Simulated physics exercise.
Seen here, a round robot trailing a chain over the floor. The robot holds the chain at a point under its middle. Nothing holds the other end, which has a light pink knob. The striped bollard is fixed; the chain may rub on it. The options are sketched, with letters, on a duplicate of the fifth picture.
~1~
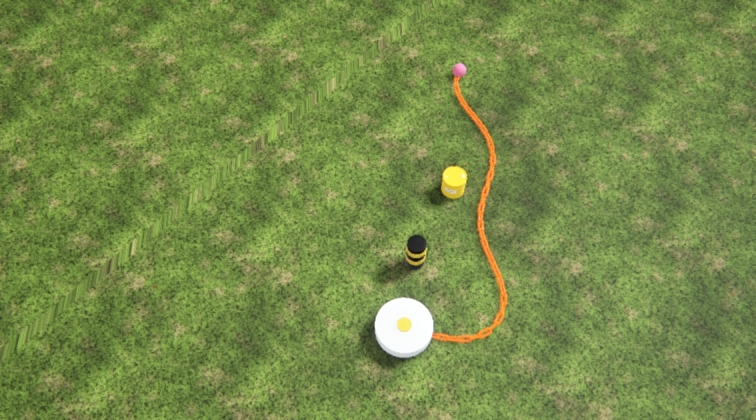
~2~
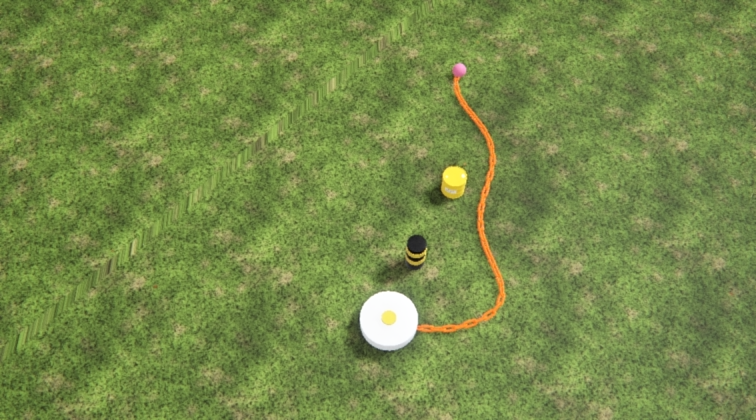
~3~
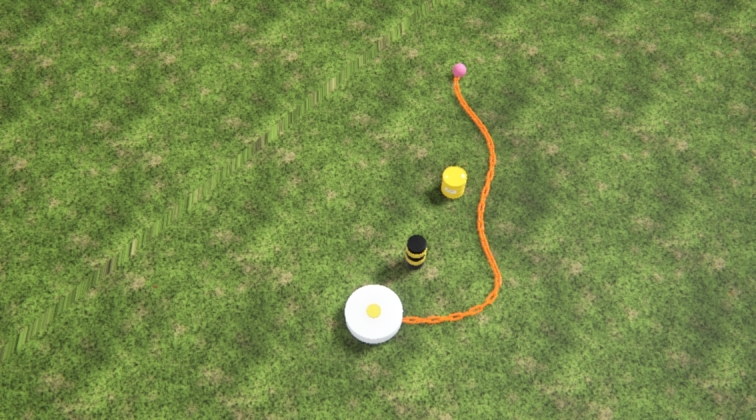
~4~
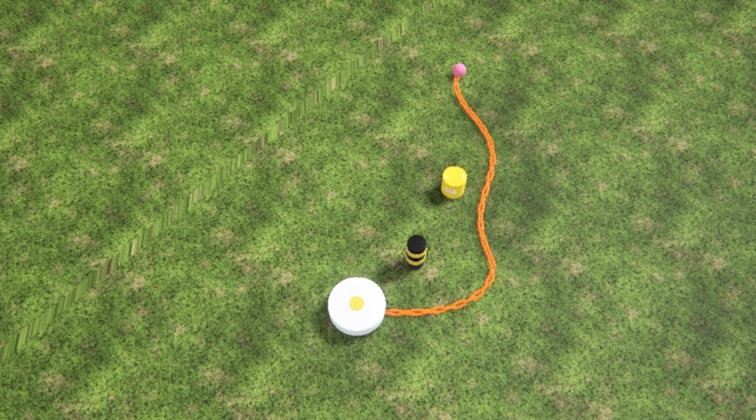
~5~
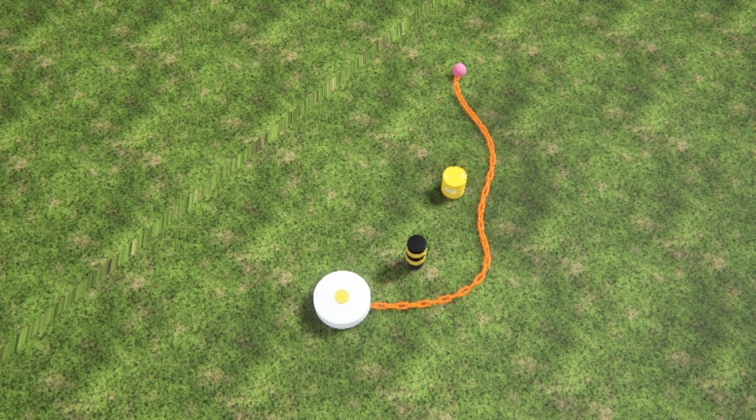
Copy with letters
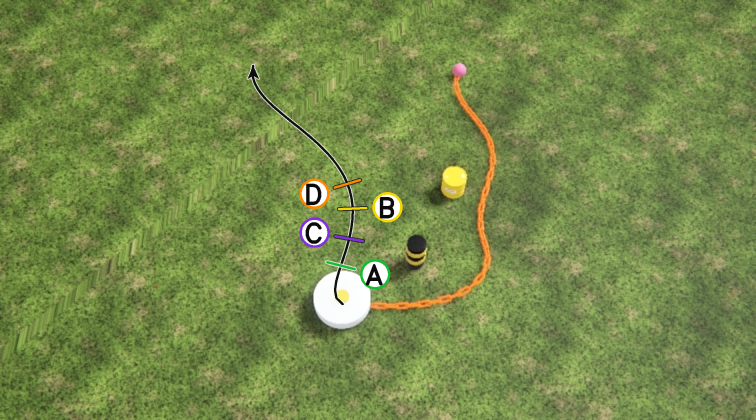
A round white robot moves left and slightly up across grass, trailing an orange chain.
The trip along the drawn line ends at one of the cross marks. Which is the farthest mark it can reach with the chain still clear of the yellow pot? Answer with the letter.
Up to mark D.
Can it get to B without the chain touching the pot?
For that mark, yes.
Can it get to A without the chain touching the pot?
For that mark, yes.
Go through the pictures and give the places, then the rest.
In the first picture, robot (404, 328); free end (459, 70); yellow pot (454, 182).
In the second picture, robot (389, 321); yellow pot (454, 182).
In the third picture, robot (374, 315); free end (459, 70).
In the fourth picture, robot (357, 307); bollard (416, 253).
In the fifth picture, robot (342, 300); yellow pot (454, 182); bollard (416, 253); free end (459, 70).
On the marked copy, A at (341, 266); B at (353, 209); C at (349, 239); D at (347, 184); the route from (343, 304) via (333, 159) to (253, 66).
With D. Early on, robot (342, 258), middle of the chain (480, 220), free end (459, 70).
Further on, robot (352, 213), middle of the chain (480, 220), free end (459, 70).
At the end, robot (347, 179), middle of the chain (468, 217), free end (459, 71); only the bollard has been touched, if anything.
As for the rest, A is safe but short; B is safe but short; C is safe but short.
